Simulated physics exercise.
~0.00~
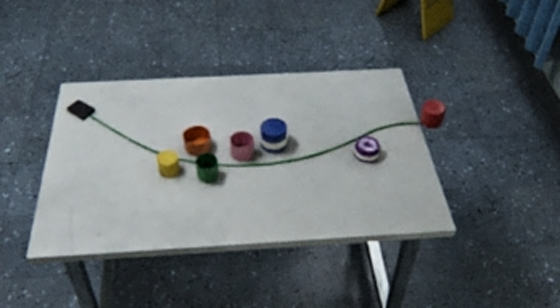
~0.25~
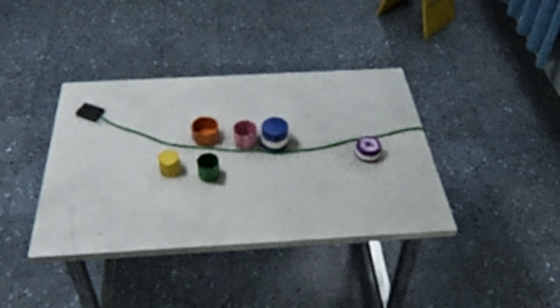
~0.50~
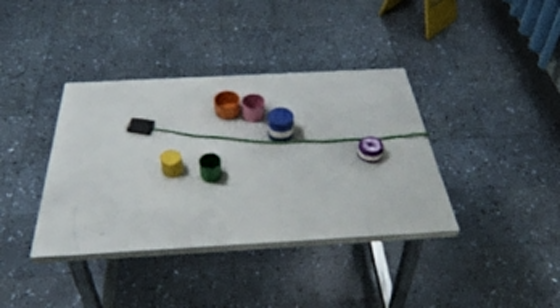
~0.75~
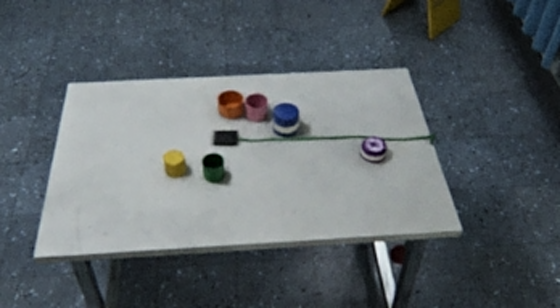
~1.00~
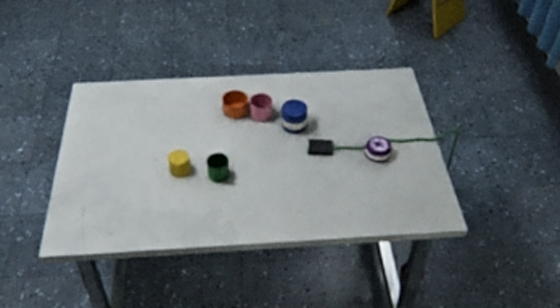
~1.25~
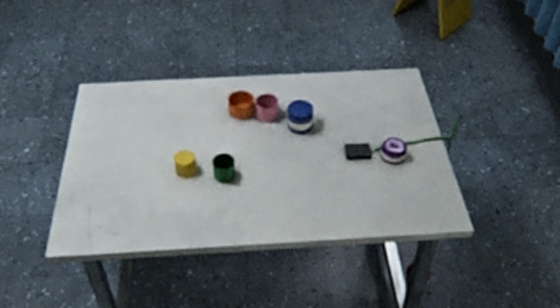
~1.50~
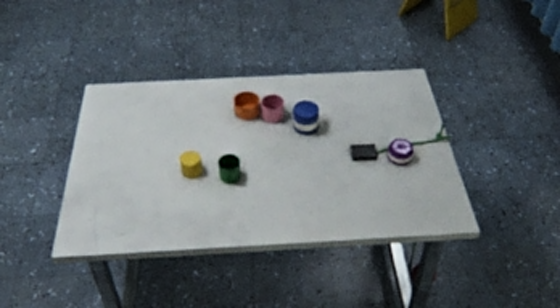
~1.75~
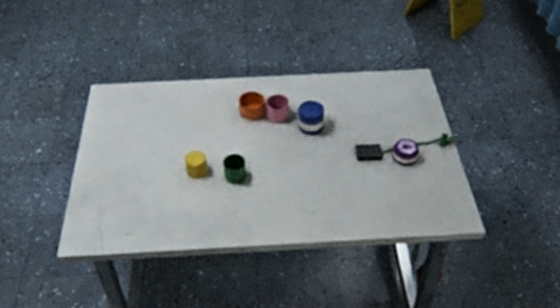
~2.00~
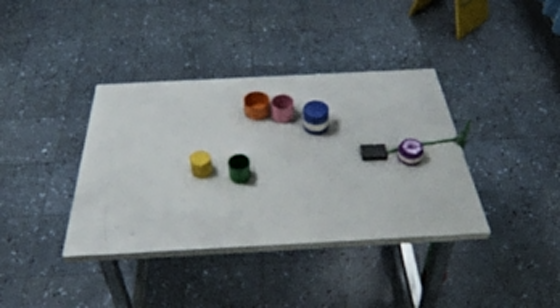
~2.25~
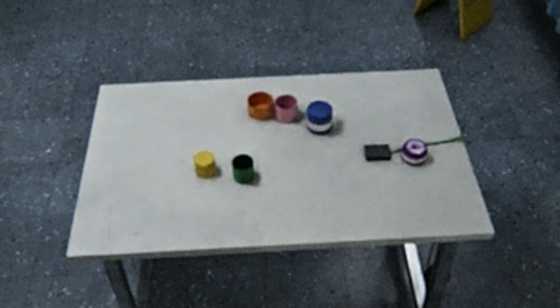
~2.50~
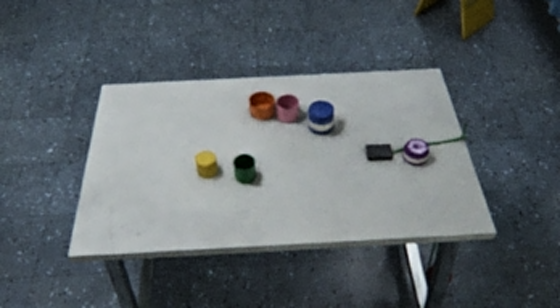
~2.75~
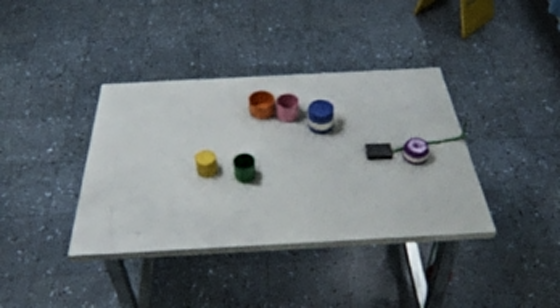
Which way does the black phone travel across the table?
The black phone slides to the right, following the cable, and stops near the purple jar.
